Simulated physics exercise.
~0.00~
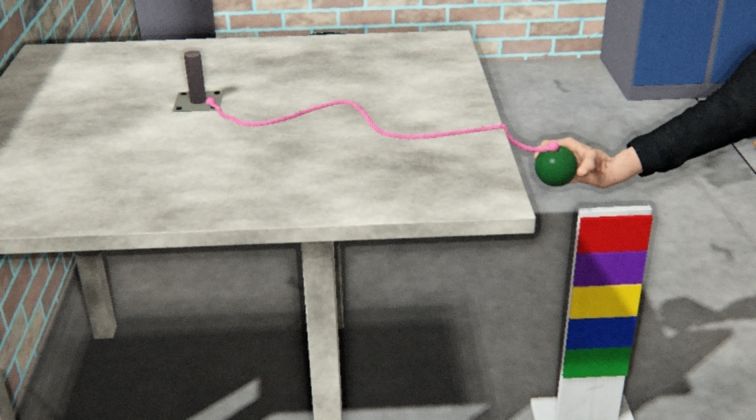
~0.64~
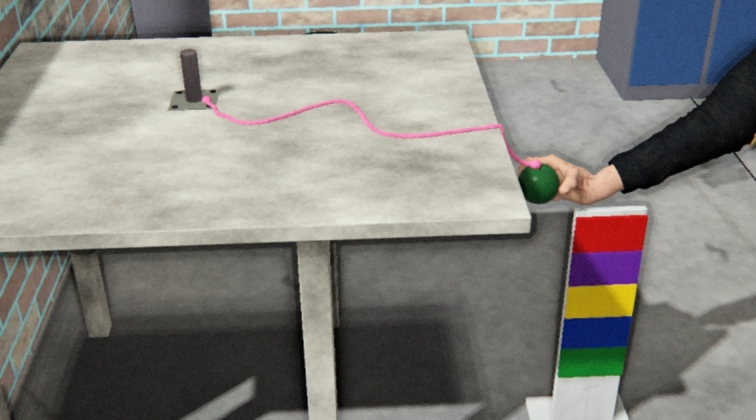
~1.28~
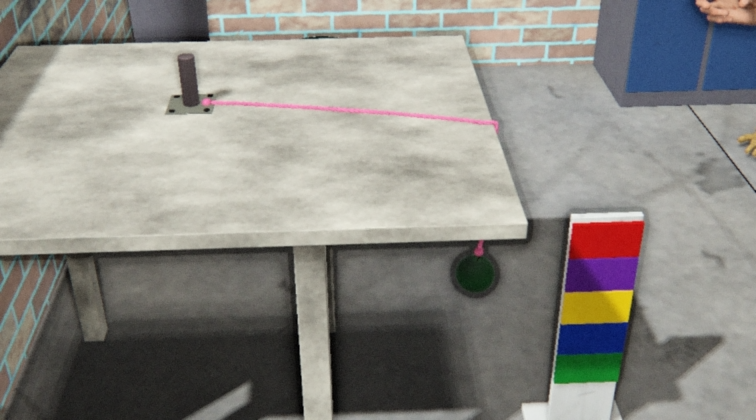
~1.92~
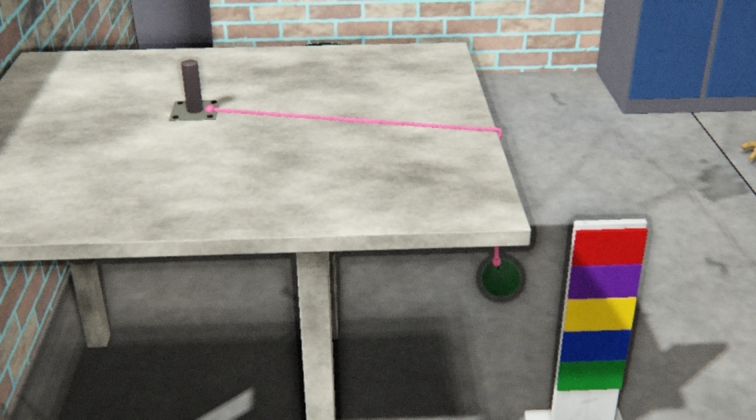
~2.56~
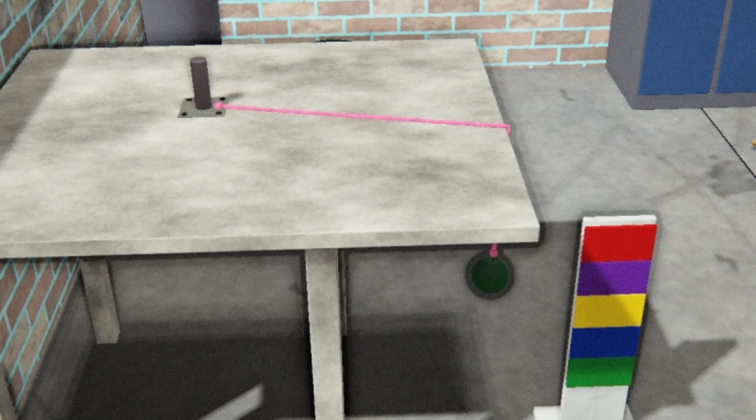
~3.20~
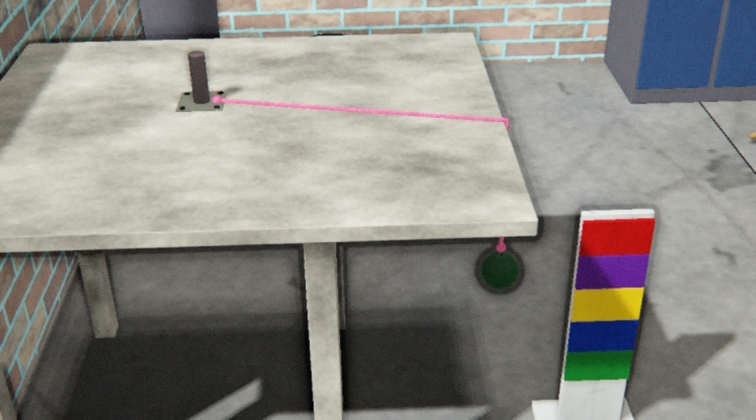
In a room with brick walls and a grey floor, a slightly swaying view looks down on a pale stone-like table. A dark post stands on a bolted plate, and a pink cord runs from it in loose curves to a green ball held by a hand at the right edge. Beside the table, an upright board shows red, purple, yellow, blue and green bands from top to bottom. The hand lowers the ball slightly leftward, then lets go and draws back. The ball drops below the tabletop, pulling the cord straight. It sways slightly and hangs level with the purple band.
